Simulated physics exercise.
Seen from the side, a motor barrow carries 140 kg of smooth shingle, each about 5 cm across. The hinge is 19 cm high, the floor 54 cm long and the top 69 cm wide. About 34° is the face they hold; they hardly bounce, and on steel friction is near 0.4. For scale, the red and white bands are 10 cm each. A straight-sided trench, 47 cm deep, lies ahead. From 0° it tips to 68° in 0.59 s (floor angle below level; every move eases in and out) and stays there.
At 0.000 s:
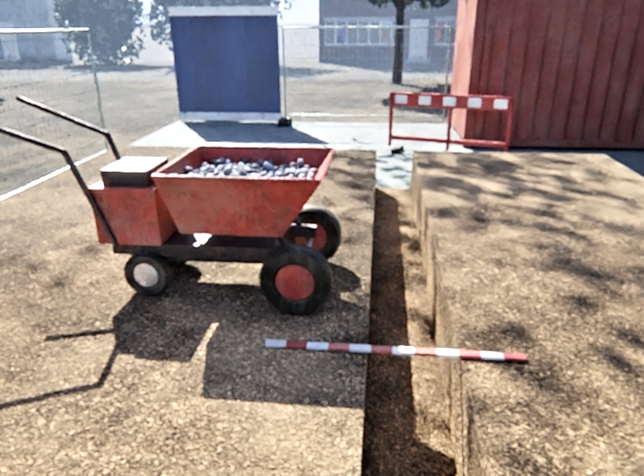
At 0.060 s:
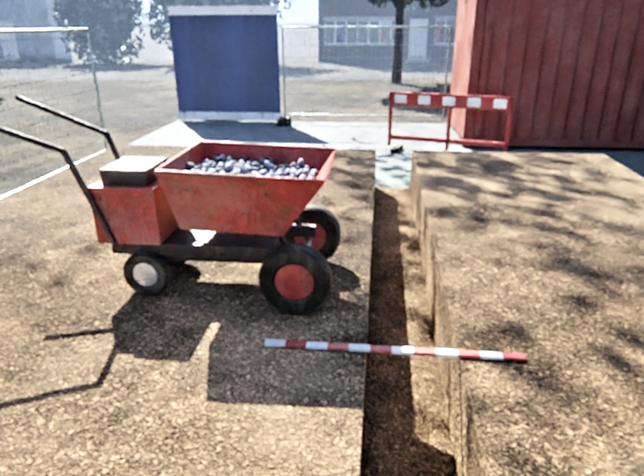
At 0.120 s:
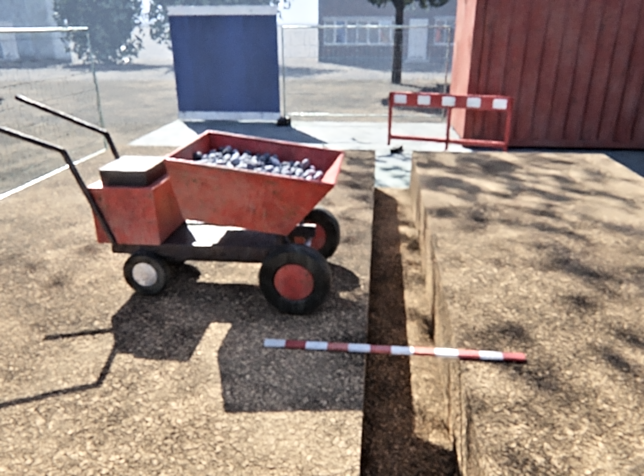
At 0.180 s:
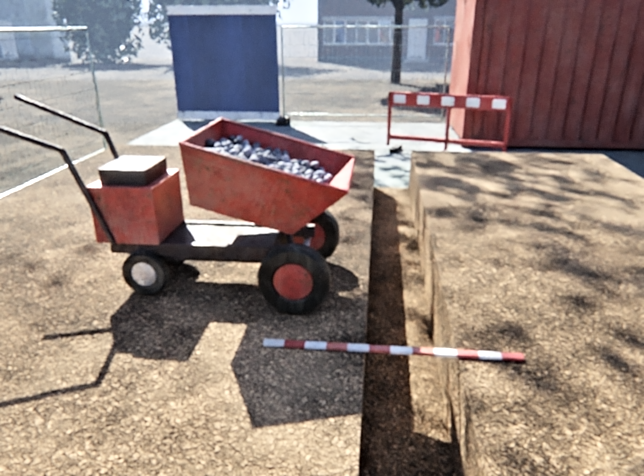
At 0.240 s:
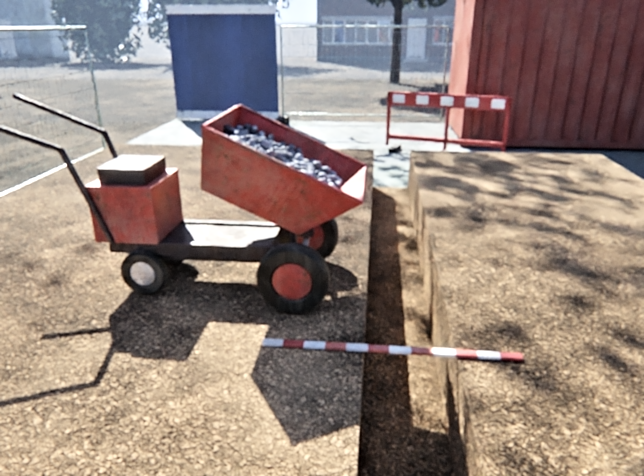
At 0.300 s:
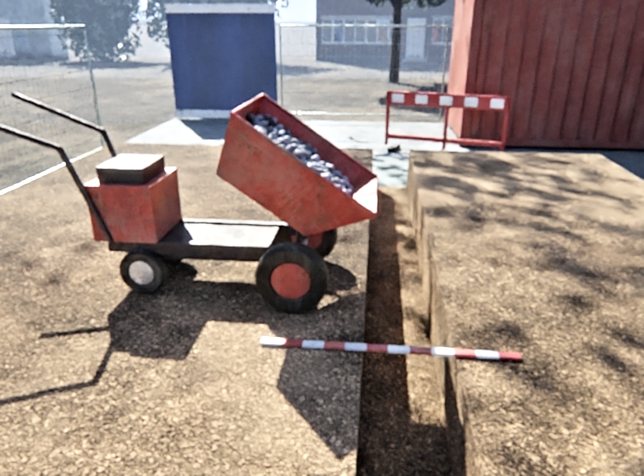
On a sunlit patch of rough brown ground beside a narrow straight-sided trench, seen from the side and slightly above, a fence, a blue panel and trees stand behind. A red motor barrow with black handles holds grey stones at left, near a red-and-white banded pole, with a matching barrier and red ribbed wall at right. The skip tilts forward toward the trench, its rear rising steadily, while the wheels stay put and the view barely shifts.
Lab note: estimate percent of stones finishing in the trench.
Approx. 45 %.
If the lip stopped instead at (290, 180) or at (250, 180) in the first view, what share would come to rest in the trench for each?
Near 75 then near 90 percent.
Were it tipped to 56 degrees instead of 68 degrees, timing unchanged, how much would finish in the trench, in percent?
It would be close to 30 percent.
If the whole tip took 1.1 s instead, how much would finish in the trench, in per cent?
Near 65 per cent.
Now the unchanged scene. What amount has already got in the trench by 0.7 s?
Around 15 per cent of it.
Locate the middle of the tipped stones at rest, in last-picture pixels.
Around (460, 287).
After 0.4 s the floor is at 57°; 100 % in the skip; the foremost stones are at (376, 229).
After 0.7 s the floor is at 68°; 81 % in the skip, 15 % in the trench, 4 % past the trench; the foremost stones are at (460, 279).
After 1.0 s the floor is at 68°; 22 % in the skip, 24 % in the trench, 55 % past the trench; the foremost stones are at (624, 301).
After 3.0 s the floor is at 68°; 0 % in the skip, 45 % in the trench, 55 % past the trench; the foremost stones are past the picture's edge.
